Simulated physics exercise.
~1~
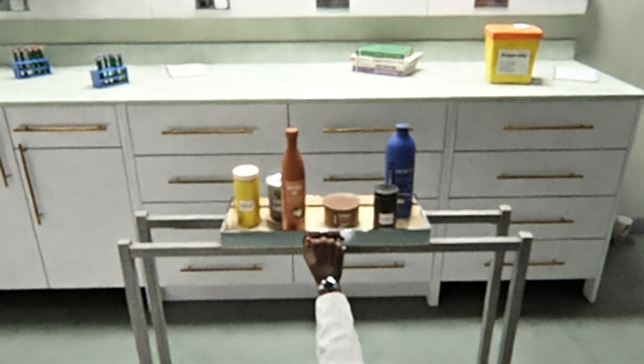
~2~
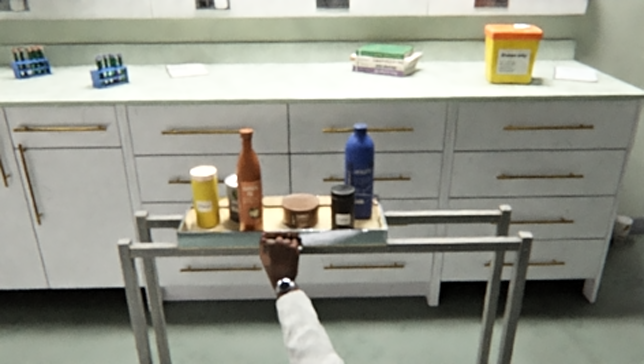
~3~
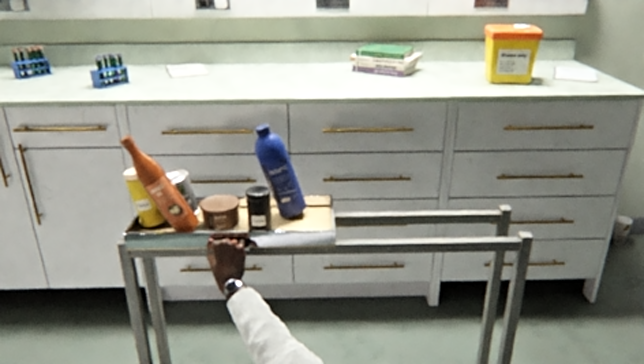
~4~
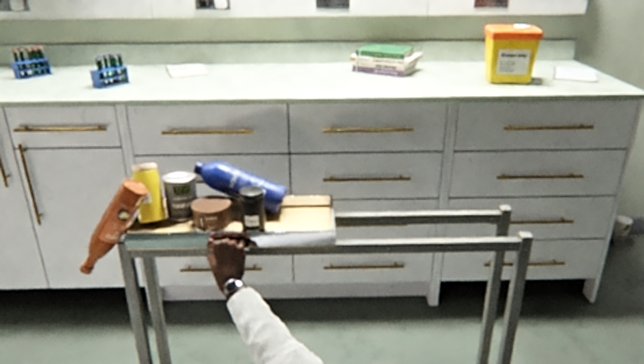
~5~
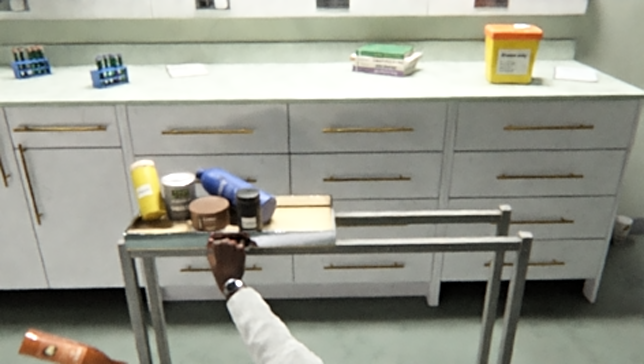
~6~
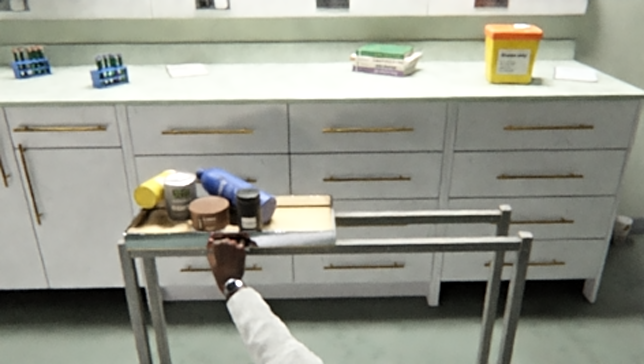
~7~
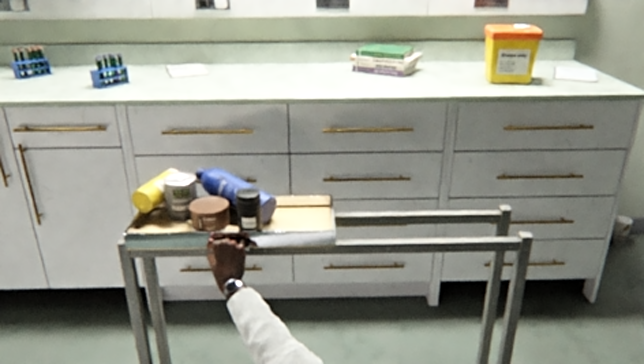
The video shows a hand sliding a tray of bottles, jars, a tin and a tub left along metal rails until it stops. The orange bottle topples off the left end and drops out of view, while the blue bottle and yellow jar tip over and stay lying aboard.
